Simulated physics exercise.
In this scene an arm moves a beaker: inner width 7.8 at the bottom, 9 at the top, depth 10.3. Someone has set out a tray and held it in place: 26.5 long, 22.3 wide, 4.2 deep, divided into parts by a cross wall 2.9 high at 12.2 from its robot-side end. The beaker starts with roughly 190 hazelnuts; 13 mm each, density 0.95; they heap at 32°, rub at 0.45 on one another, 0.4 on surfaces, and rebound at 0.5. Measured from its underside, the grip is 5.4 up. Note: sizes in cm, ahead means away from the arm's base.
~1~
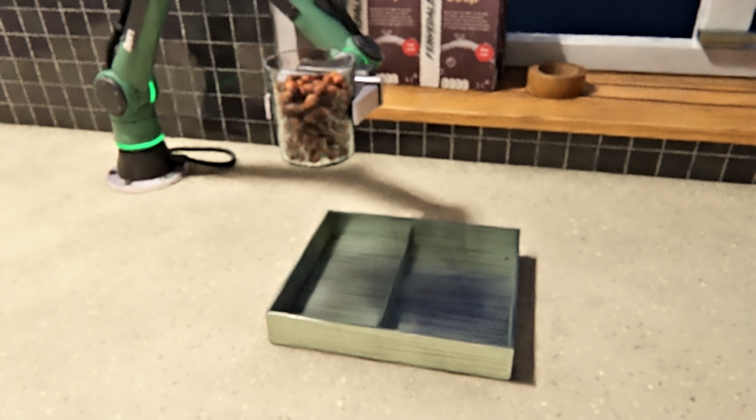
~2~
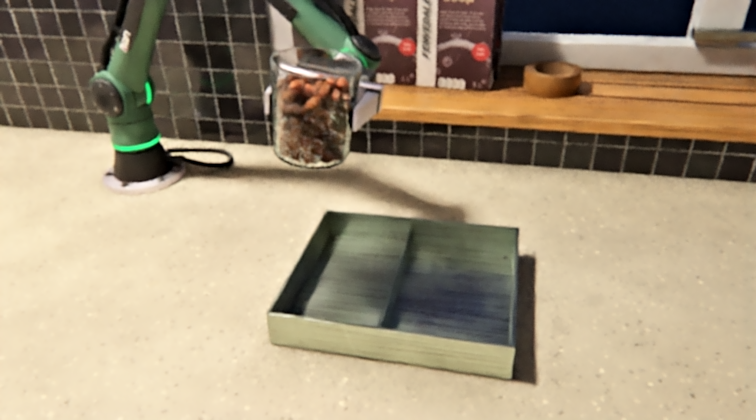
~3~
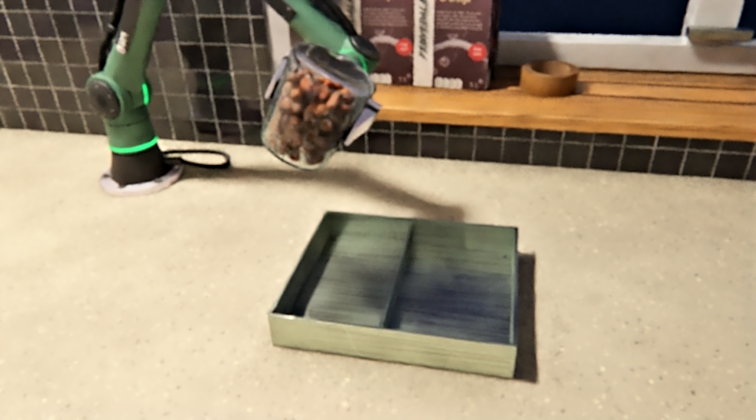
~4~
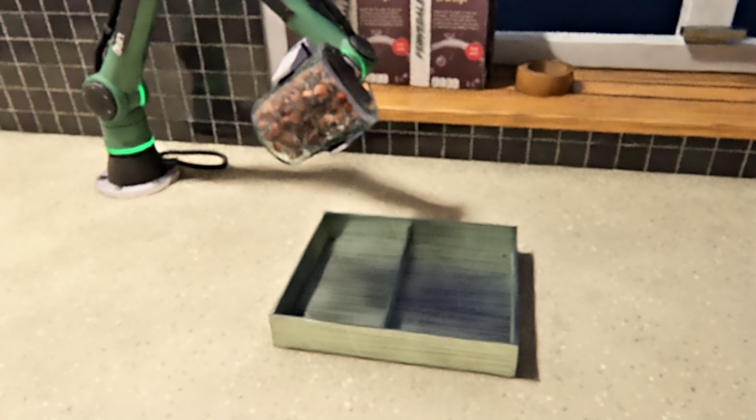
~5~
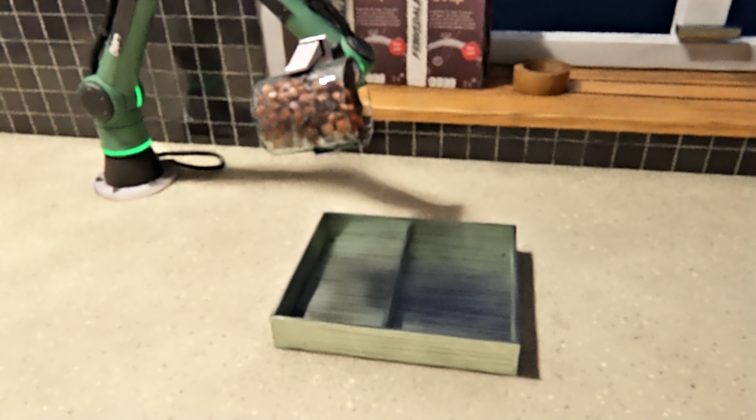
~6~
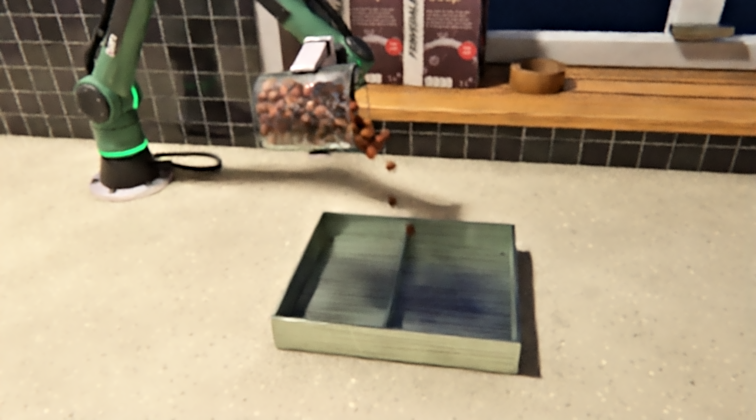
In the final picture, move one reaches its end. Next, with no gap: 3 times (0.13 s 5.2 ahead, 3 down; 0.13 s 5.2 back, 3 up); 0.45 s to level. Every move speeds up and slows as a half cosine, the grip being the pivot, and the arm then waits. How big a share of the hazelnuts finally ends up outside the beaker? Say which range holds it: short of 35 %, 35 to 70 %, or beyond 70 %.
The range beyond 70 % holds it.
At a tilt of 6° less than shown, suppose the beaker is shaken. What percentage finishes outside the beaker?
65 %.
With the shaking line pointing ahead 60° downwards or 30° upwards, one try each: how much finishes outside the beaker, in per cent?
It comes to around 55 per cent on the first try and around 100 per cent on the second.
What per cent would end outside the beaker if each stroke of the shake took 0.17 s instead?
Around 75 percent.
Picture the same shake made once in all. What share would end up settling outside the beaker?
Estimate: Around 55 %.
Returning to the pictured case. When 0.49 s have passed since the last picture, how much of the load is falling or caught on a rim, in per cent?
My guess is some 10 in a hundred.
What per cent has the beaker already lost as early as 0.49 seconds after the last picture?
Near 60 in a hundred parts have gone so far.
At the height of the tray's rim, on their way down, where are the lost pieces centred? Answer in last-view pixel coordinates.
I'd say somewhere around (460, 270).
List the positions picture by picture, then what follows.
The beaker middle at (314, 109), level; upper third of the load around (314, 94), from x 280 to 345, top at y 80; 192 in the beaker, in the first picture.
The beaker middle at (314, 110), tilted 8° forward; upper third of the load around (313, 95), from x 280 to 350, top at y 80, in the second picture.
The beaker middle at (313, 111), tilted 29° forward; upper third of the load around (309, 96), from x 270 to 350, top at y 75, in the third picture.
The beaker middle at (312, 111), tilted 56° forward; upper third of the load around (306, 95), from x 265 to 355, top at y 70, in the fourth picture.
The beaker middle at (312, 111), tilted 77° forward; upper third of the load around (302, 96), from x 260 to 360, top at y 80, in the fifth picture.
The beaker middle at (312, 111), tilted 85° forward; upper third of the load around (295, 99), from x 265 to 410, top at y 85; 187 in the beaker, 5 in flight or on a rim, in the sixth picture.
Then, 0.49 s on, tilted 85° forward, highest piece 25 above the table; 83 in the far-side part, 79 in the beaker, 7 in the robot-side part, 3 on the table or floor, 20 in flight or on a rim.
Then, 0.98 s on, tilted 49° forward, highest piece 24 above the table; 132 in the far-side part, 32 in the beaker, 20 in the robot-side part, 4 on the table or floor, 4 in flight or on a rim.
Then, 1.43 s on, level, highest piece 24 above the table; 136 in the far-side part, 32 in the beaker, 20 in the robot-side part, 4 on the table or floor.
Then, 2.48 s on, level, highest piece 24 above the table; 136 in the far-side part, 32 in the beaker, 20 in the robot-side part, 4 on the table or floor.
In the end, 136 in the far-side part, 32 in the beaker, 20 in the robot-side part, 4 on the table or floor. That is 83 % outside the beaker.
